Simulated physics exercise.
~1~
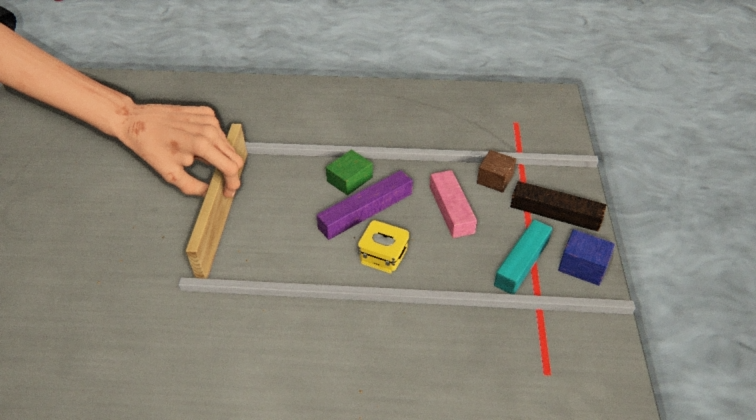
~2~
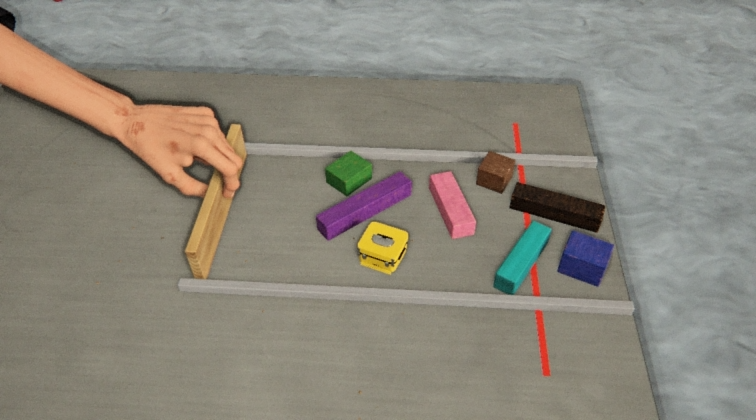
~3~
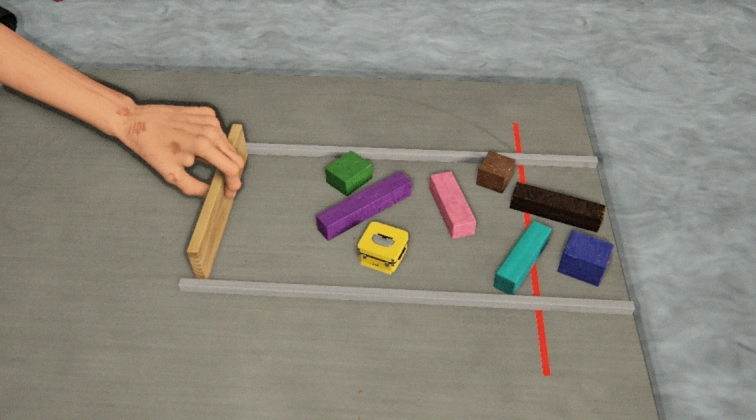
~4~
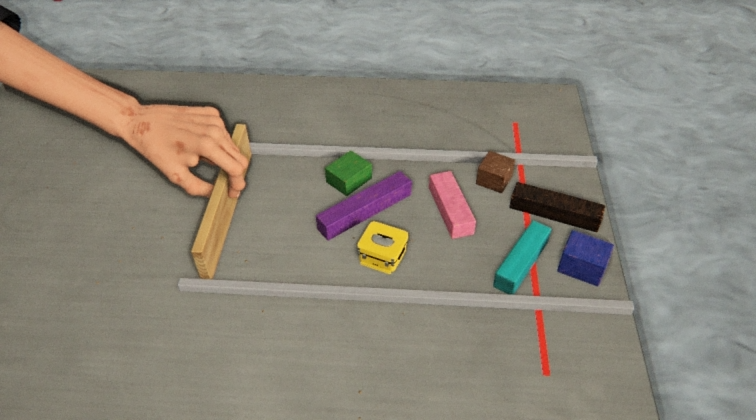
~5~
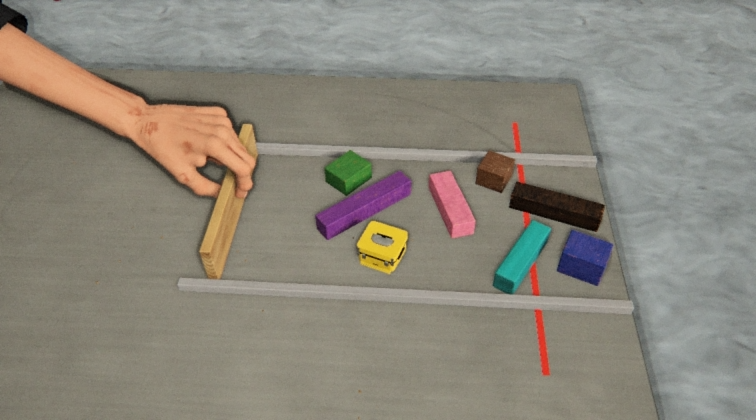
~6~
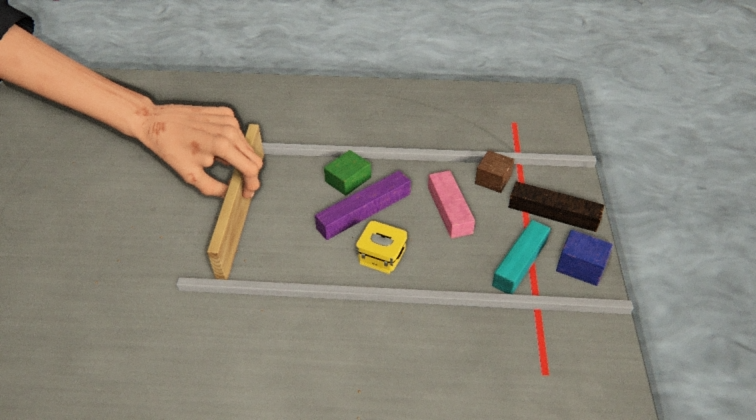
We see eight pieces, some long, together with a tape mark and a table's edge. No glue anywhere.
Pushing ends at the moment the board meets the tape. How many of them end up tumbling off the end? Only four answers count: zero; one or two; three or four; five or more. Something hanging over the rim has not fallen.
The push clears one or two off the end, I'd bet.
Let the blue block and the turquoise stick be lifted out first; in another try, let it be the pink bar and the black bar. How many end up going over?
Result: 1 in the first case, with 0 in the second.
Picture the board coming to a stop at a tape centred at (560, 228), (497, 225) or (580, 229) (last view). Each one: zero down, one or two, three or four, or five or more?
Falls: Three to four; not one; at least five.
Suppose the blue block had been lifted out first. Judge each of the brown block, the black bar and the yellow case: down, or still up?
Taking them one by one, the brown block holds its spot, the black bar drops away and the yellow case holds its spot.
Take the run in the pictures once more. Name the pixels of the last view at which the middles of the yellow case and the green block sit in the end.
Middles: Around (562, 264) and around (537, 172).
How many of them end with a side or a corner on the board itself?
3 in contact.
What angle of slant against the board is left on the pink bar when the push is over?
I'd say it's about 25° out of line.
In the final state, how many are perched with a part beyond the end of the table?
Result: 1.
Soon after, none off yet; blue block at rest near (584, 258); black bar at rest near (555, 206); turquoise stick at rest near (522, 256).
After that, none off yet; blue block moving near (591, 257); black bar displaced a little near (599, 214); turquoise stick displaced a little near (555, 260).
In the end, the number that fall off is one or two; gone, black bar and blue block.
